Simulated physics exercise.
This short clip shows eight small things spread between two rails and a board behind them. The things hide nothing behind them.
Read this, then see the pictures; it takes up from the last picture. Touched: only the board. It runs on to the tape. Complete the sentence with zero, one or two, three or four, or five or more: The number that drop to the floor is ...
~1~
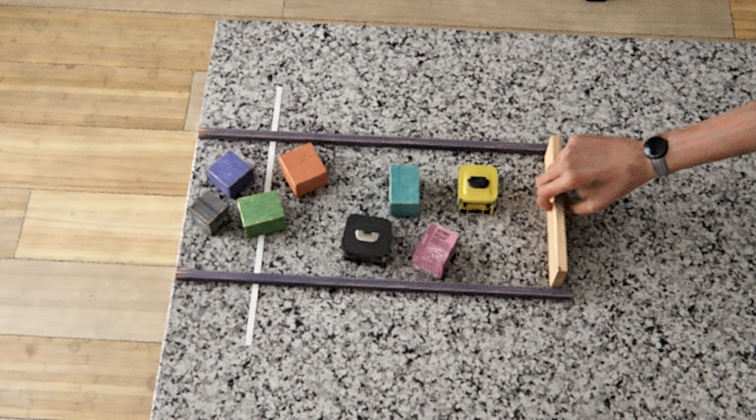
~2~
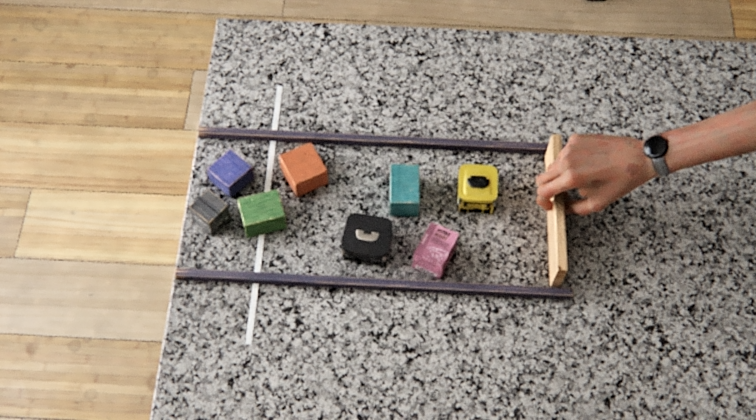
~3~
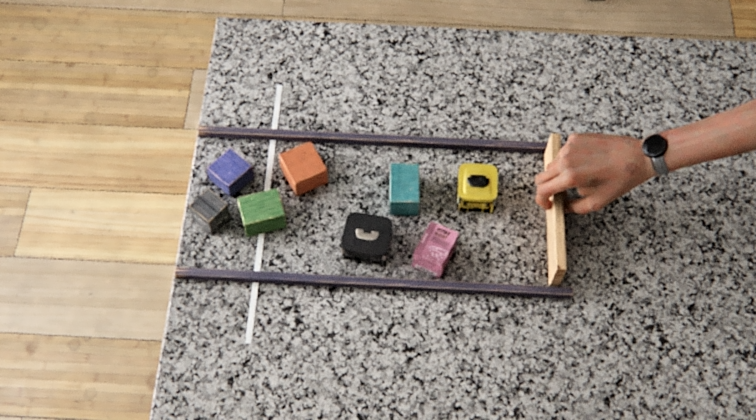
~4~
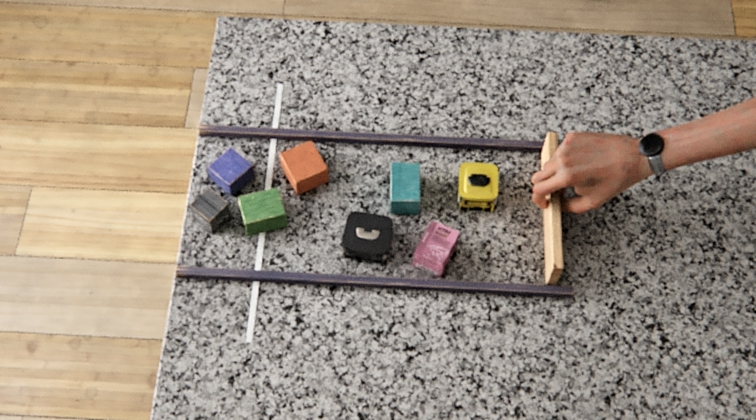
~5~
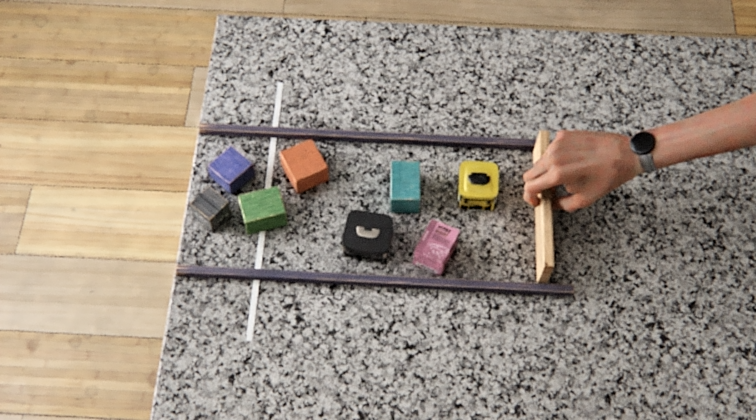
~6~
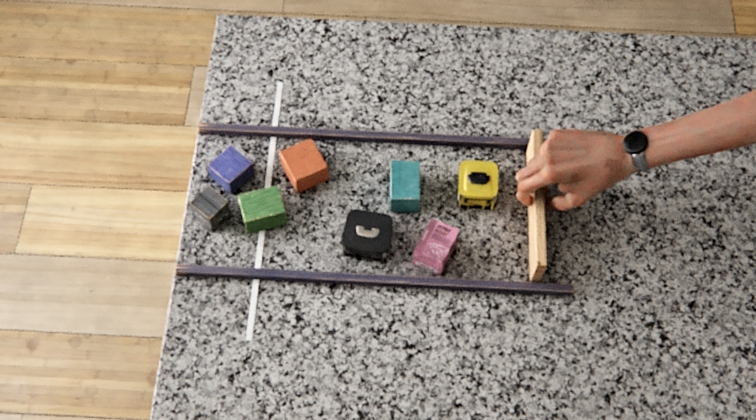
The number that drop to the floor is three or four.
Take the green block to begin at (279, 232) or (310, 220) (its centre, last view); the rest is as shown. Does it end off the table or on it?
Case one, it ends up off; case two, it ends up off.
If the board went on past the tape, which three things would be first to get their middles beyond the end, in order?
Sequence: Grey box; blue block; green block.
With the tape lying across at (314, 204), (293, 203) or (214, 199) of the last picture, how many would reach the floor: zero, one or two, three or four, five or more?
So, taking them in turn, I'd give one or two; either one or two; 5 or more.
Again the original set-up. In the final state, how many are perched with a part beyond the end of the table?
Count of overhanging things: 1.
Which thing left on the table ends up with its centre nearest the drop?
That is the orange block.
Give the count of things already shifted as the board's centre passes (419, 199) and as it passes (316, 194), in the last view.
Counting first: 4, next 8.
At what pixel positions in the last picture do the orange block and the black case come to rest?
The first sits around (194, 148), while the other sits around (207, 230).
A little later, none off yet; grey box at rest near (211, 208); blue block at rest near (231, 170); green block at rest near (263, 209).
Next, none off yet; grey box moving near (205, 208); blue block moving near (225, 169); green block shifted a little near (247, 205).
When it is over, the number that fall off is three or four; down, green block, blue block and grey box.
